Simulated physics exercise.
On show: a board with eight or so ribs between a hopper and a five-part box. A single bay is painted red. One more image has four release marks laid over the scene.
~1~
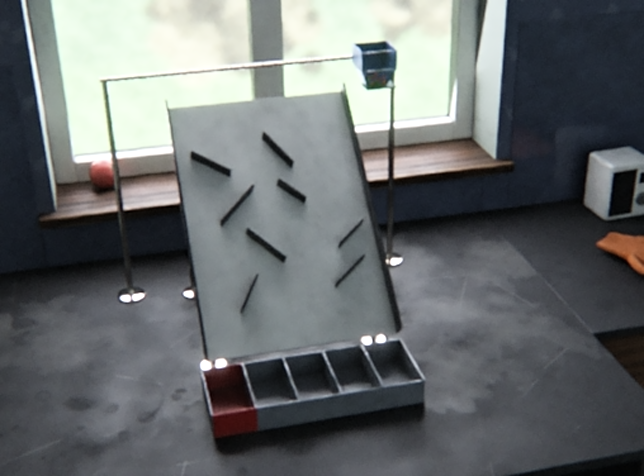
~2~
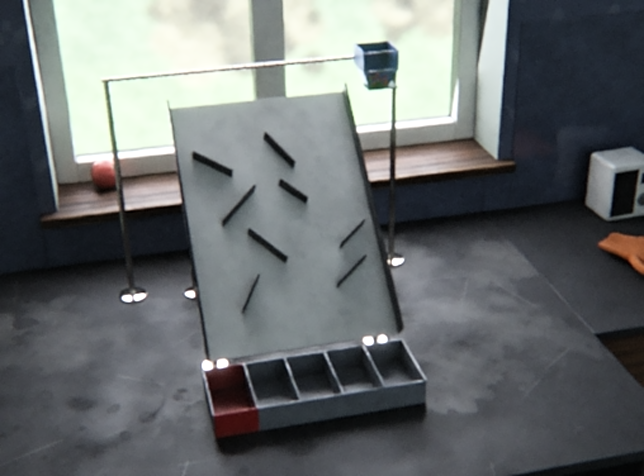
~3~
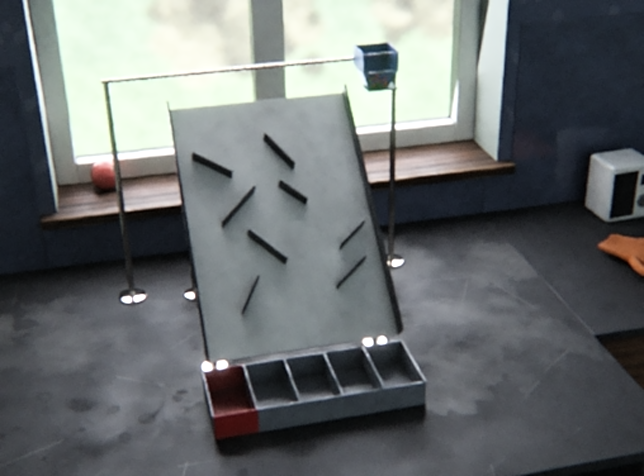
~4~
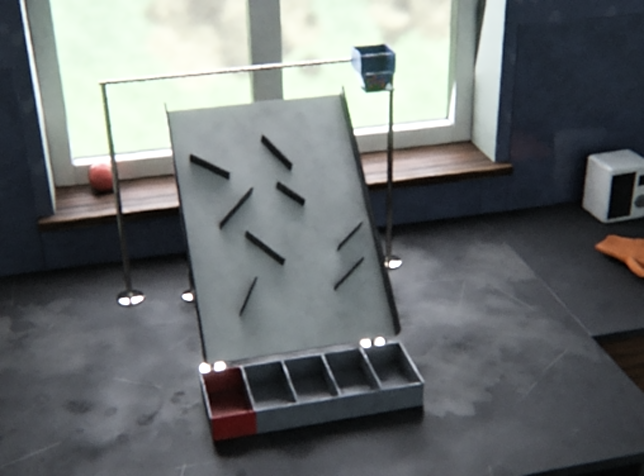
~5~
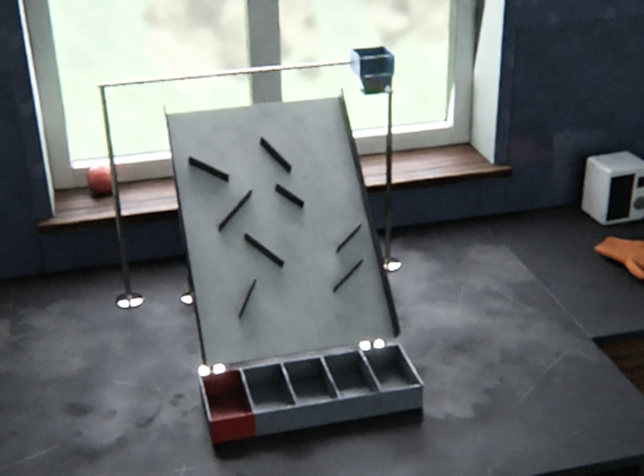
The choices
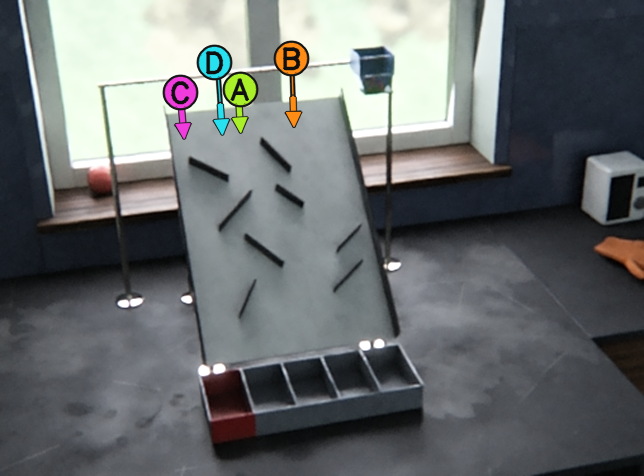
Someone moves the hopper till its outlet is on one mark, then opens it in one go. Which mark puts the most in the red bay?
The best mark is C.
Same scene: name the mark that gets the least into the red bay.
The answer is B.
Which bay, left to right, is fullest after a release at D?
It is the first one.
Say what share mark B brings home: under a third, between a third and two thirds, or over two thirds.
Under a third.
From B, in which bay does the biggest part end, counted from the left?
The third.
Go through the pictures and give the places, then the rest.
In the first frame, hopper near (374, 79), round plastic beads, door shut.
In the second frame, ribs (193, 151) to (233, 171), (265, 132) to (295, 162), (223, 221) to (255, 185).
In the third frame, ribs (280, 180) to (308, 199), (249, 229) to (287, 259), (342, 244) to (364, 221).
In the fourth frame, ribs (241, 312) to (257, 277), (337, 285) to (364, 258).
In the fifth frame, red bay near (234, 426), number 1 of 5 from the left.
On the marked copy, mark A meets the board at (240, 127); mark B meets the board at (293, 121); mark C meets the board at (183, 133); mark D meets the board at (221, 129).
For mark A, close to a quarter in the red bay, close to two thirds in other bays, a small share outside the box.
For mark B, a small share in the red bay, the bulk in other bays, a small share outside the box.
For mark C, close to two thirds in the red bay, close to a quarter in other bays, a small share outside the box.
For mark D, close to half in the red bay, close to a third in other bays, close to a quarter outside the box.
